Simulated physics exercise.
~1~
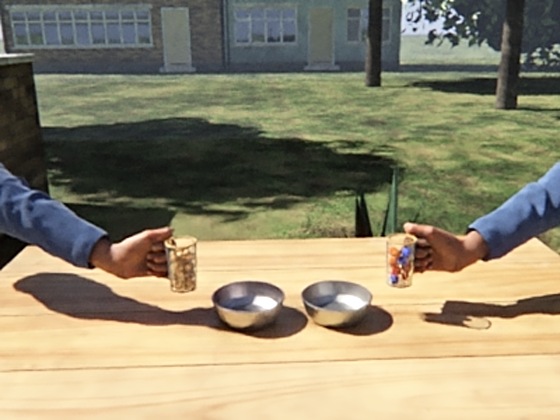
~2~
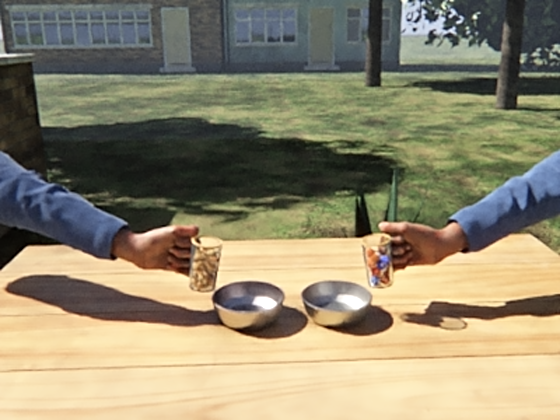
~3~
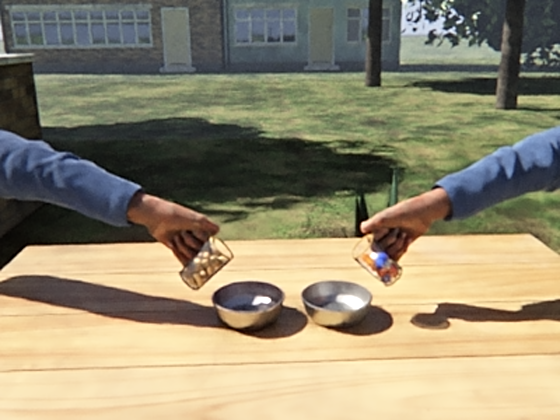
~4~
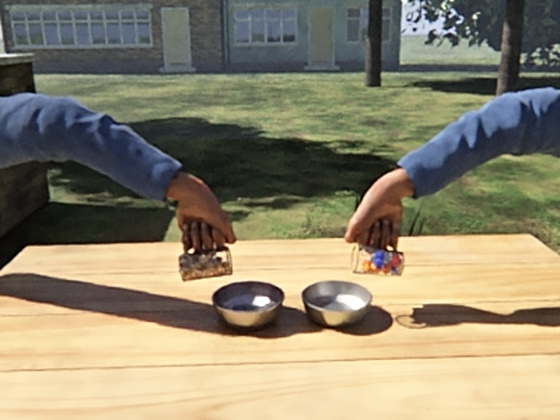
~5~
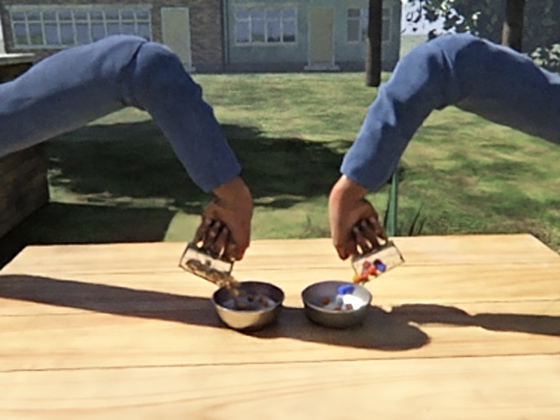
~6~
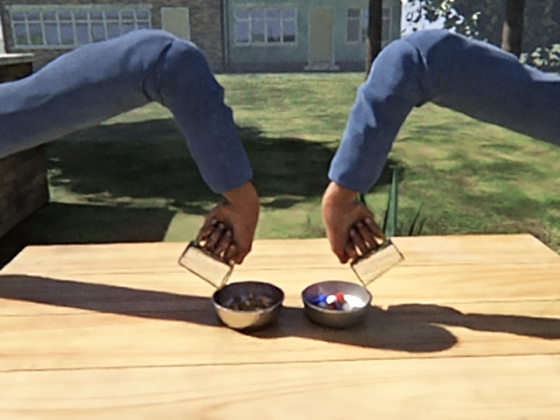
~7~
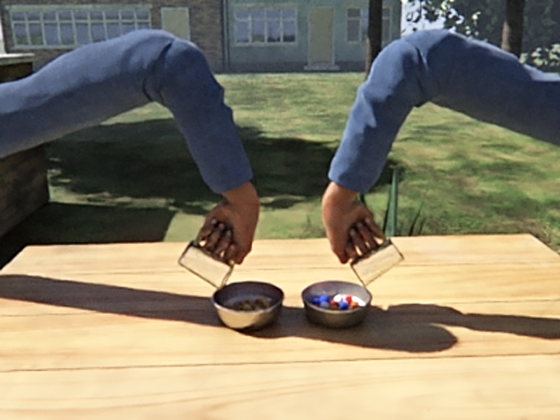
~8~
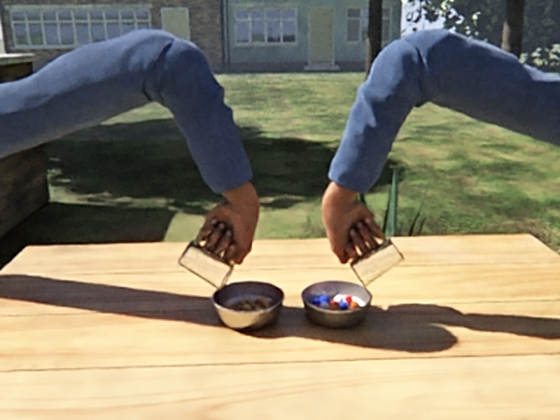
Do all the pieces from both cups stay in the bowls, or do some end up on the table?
They all stay in the bowls. The left bowl and the right bowl each catch everything poured from the cup above, and nothing lands on the table.
Two blue-sleeved arms held clear cups above a wooden table, one with brownish bits and one with red and blue pieces, then tipped them over two metal bowls until everything had dropped in and the emptied cups stayed tilted above.
